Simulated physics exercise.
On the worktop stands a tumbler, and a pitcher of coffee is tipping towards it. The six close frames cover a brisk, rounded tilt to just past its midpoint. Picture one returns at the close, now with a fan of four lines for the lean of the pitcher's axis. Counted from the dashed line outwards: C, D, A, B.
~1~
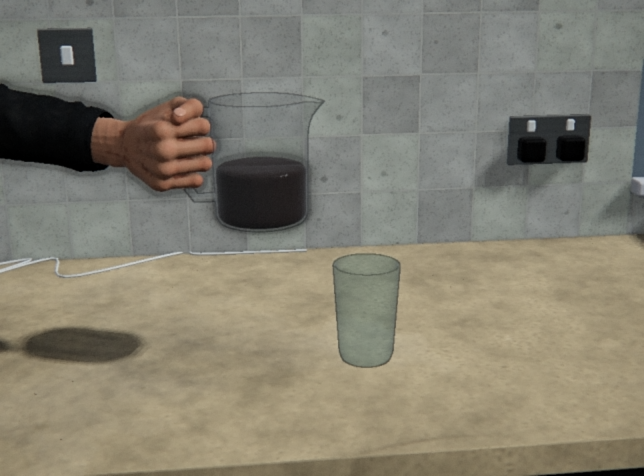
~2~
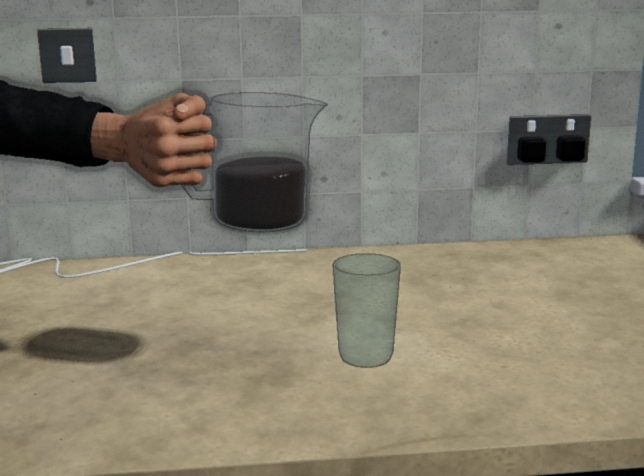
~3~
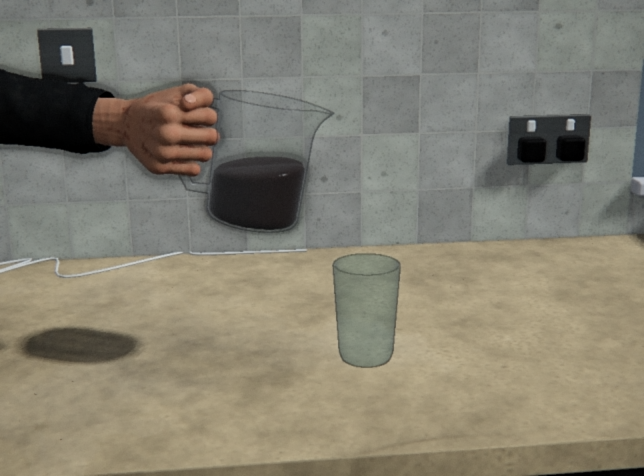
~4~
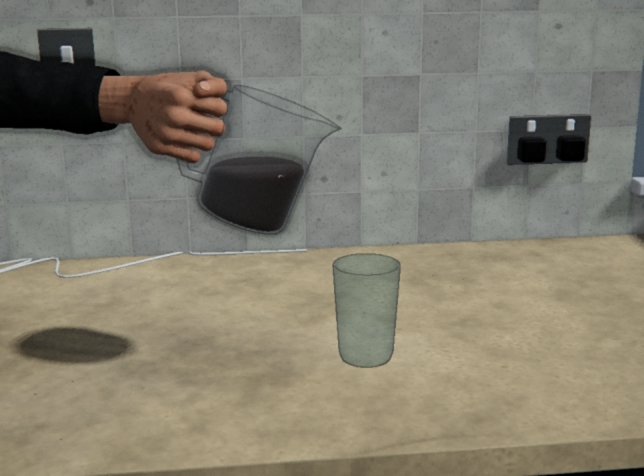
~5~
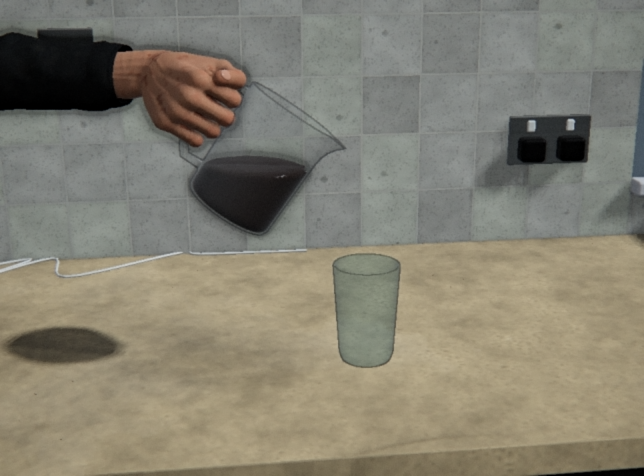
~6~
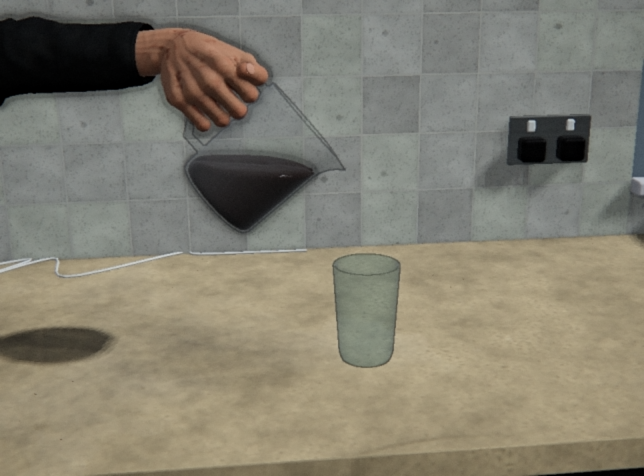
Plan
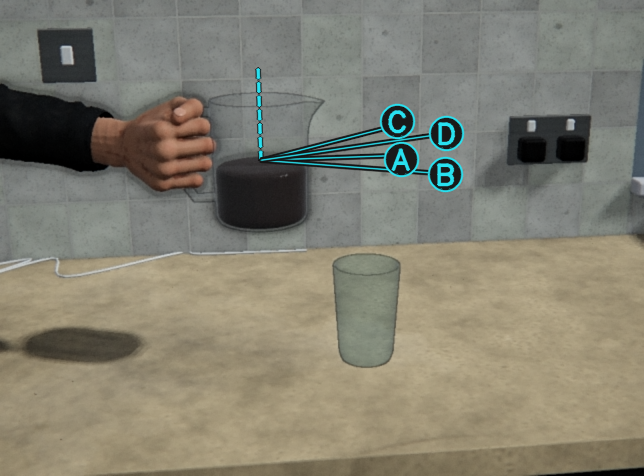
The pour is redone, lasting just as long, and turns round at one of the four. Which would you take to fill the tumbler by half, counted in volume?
The answer is tilt C.
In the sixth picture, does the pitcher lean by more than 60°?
No.
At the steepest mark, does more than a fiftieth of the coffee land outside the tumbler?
Yes, it does.
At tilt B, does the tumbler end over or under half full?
Over half.
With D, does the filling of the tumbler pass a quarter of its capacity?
Yes.
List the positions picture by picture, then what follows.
In the first picture, upright, lip at (323, 101); rim of the tumbler round (367, 263); nothing has left yet.
In the second picture, tipped about 3°, lip at (326, 103); nothing has left yet.
In the third picture, tipped about 10°, lip at (332, 112); nothing has left yet.
In the fourth picture, tipped about 21°, lip at (340, 127); nothing has left yet.
In the fifth picture, tipped about 35°, lip at (345, 147); nothing has left yet.
In the sixth picture, tipped about 50°, lip at (345, 168); nothing has left yet.
On the marked copy, A at (384, 155); B at (428, 172); C at (381, 129); D at (429, 135).
With A, the tumbler ends with about 77 % of what it can hold; 9 % of the coffee is spilt.
With B, the tumbler ends with about 85 % of what it can hold; 13 % of the coffee is spilt.
With C, the tumbler ends with about 49 % of what it can hold; 5 % of the coffee is spilt.
With D, the tumbler ends with about 63 % of what it can hold; 8 % of the coffee is spilt.
